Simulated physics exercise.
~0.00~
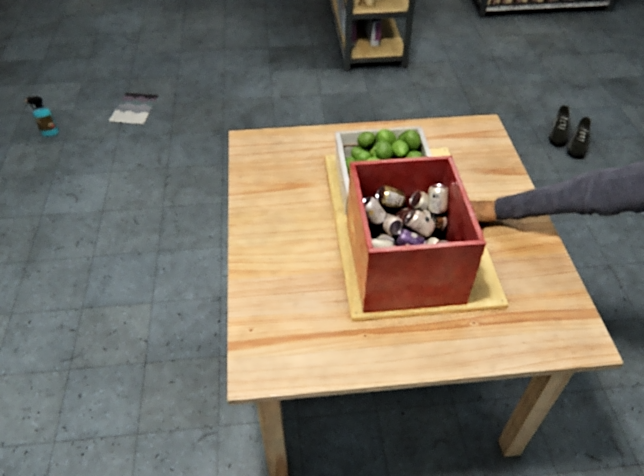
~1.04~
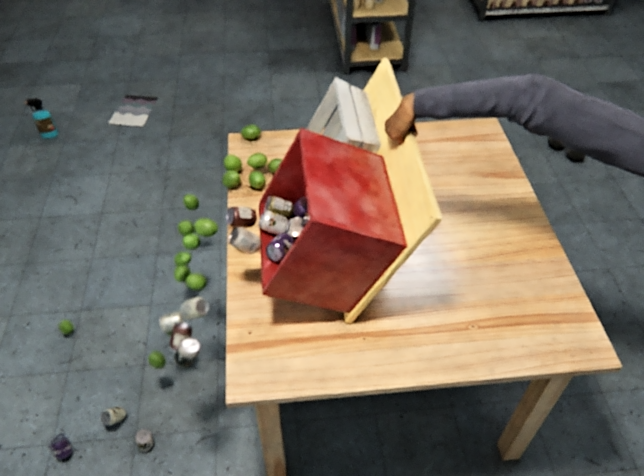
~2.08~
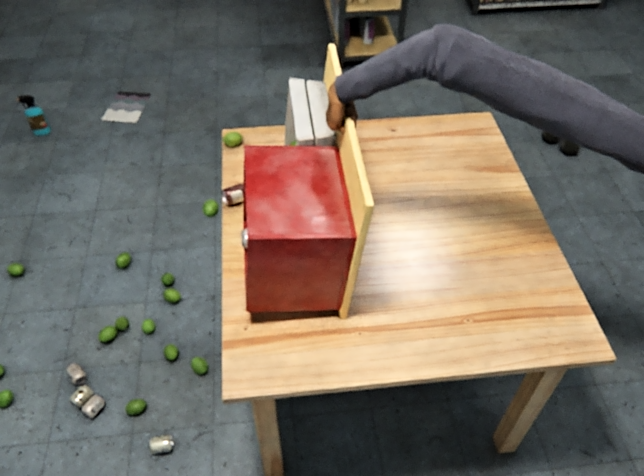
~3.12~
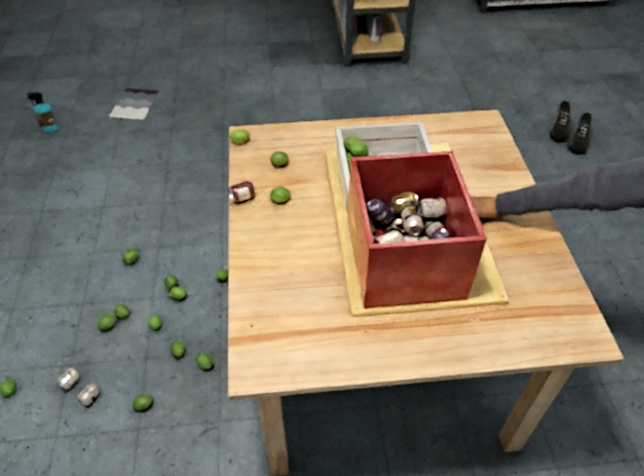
We see a hand tip a board holding a red tray of mini cans and a white tray of green fruit steeply leftward, spilling fruit and some cans across the table and floor, then lower it flat, with many cans and a little fruit still inside.
